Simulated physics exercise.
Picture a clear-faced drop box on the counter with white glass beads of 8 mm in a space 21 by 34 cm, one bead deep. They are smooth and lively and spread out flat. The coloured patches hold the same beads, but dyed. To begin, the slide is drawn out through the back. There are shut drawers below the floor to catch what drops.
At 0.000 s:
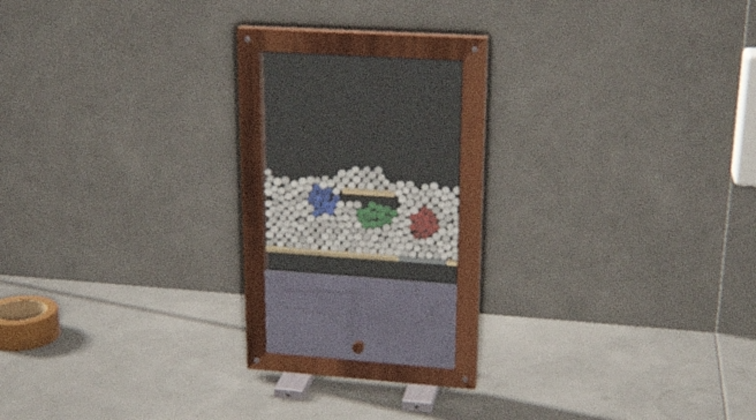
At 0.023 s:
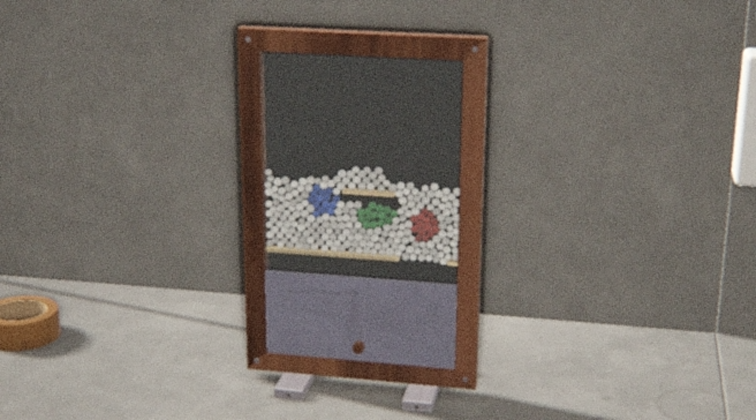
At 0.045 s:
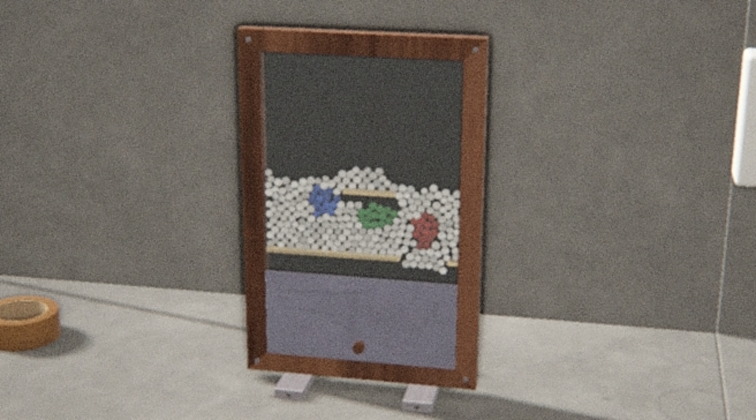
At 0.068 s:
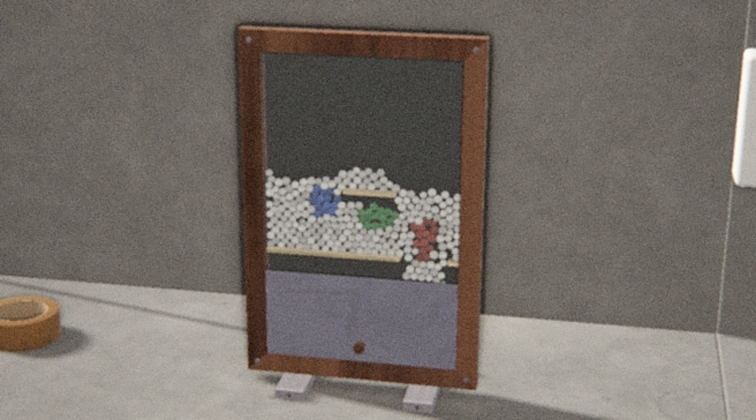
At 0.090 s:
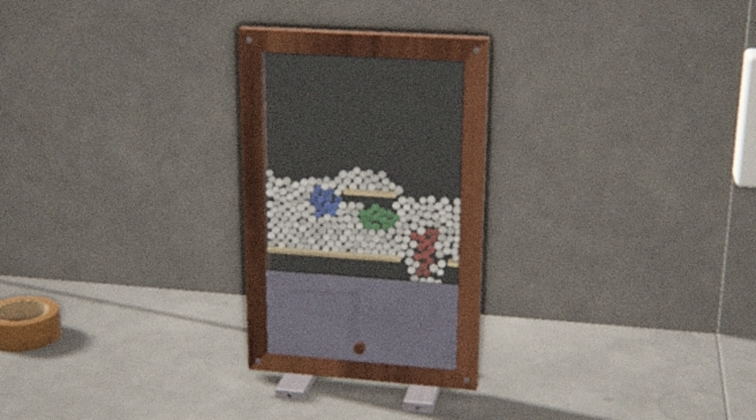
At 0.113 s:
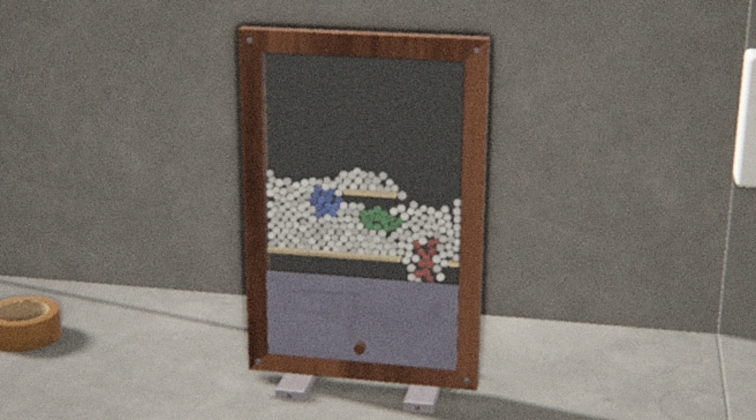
Wood-framed clear box of white beads standing on a counter, beads and the red patch sinking through a gap at lower right.
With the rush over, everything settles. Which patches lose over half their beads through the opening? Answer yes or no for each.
Going through them: The red one gets a yes, the blue one a yes, the green one a yes.
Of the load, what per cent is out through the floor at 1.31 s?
Estimate: About 65 per cent.
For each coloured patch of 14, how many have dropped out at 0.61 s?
Tally by patch: Red = 14, blue = 0, green = 14.
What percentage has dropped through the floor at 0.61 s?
Roughly 50 per cent.
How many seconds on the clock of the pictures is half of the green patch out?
I'd put it near 0.4 seconds.
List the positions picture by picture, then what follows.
The first frame shows about 270 beads; beads' middle (361, 219); red patch (424, 224); blue patch (323, 200); green patch (375, 216); slide (395, 258) to (452, 262).
The second frame shows beads' middle (361, 219); 0 out.
The third frame shows beads' middle (362, 220); 7 out.
The fourth frame shows beads' middle (362, 220); 16 out.
The fifth frame shows beads' middle (363, 220); 25 out.
The sixth frame shows beads' middle (356, 220); 33 out; red patch (426, 257); blue patch (325, 202); green patch (379, 220); wall ends (346, 192) to (395, 195).
After 0.26 s, 30 % are out; out of 14, red 14, blue 0, green 0.
After 0.61 s, 50 % are out; out of 14, red 14, blue 0, green 14.
After 1.31 s, 65 % are out; out of 14, red 14, blue 8, green 14.
All still by 3.1 s, 75 % are out; out of 14, red 14, blue 14, green 14; half out at red 0.15 s, blue 1.19 s, green 0.42 s.
